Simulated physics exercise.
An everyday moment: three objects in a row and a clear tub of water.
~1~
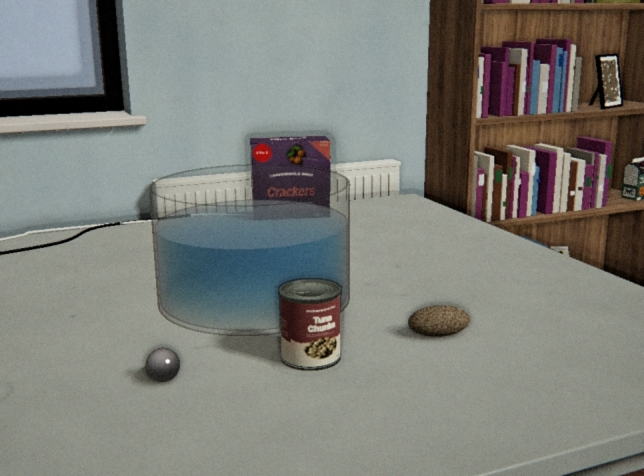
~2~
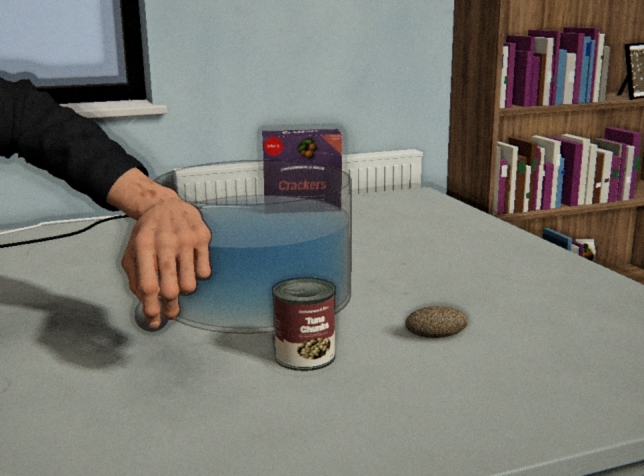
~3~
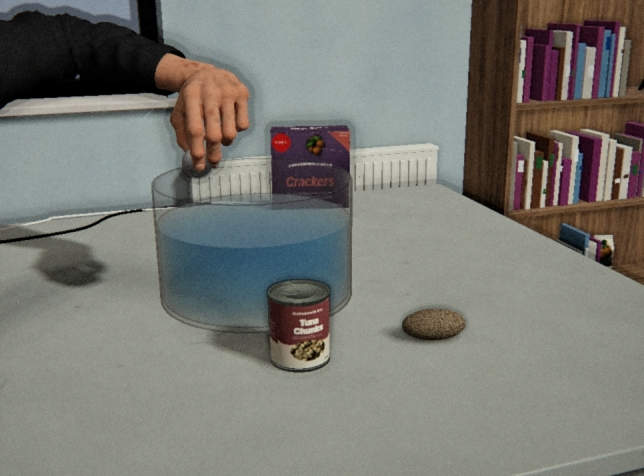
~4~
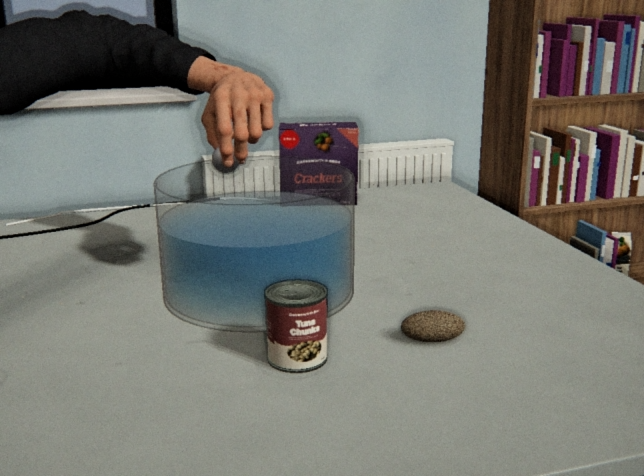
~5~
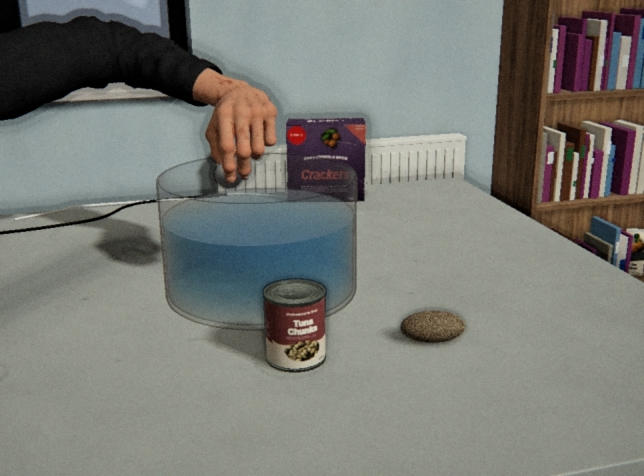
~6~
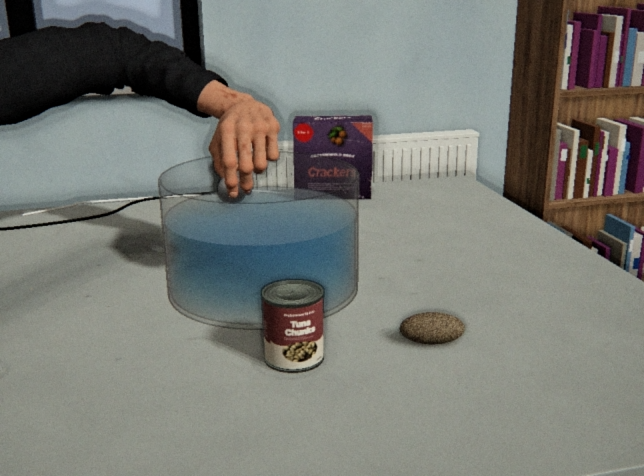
A hand picks up a steel ball, carries it over a clear tub and lowers it.
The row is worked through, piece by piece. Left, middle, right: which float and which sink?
From the left: It ends on the bottom, it ends on the bottom, it ends on the bottom.
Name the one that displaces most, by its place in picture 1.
The middle thing.
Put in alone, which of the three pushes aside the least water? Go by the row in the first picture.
I say the left one.
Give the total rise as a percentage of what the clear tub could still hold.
Close to 14 %.
Shortly, the steel ball ends at the bottom.
Then, the tin of food ends at the bottom.
At the finish, the stone ends at the bottom; afloat, none of them.
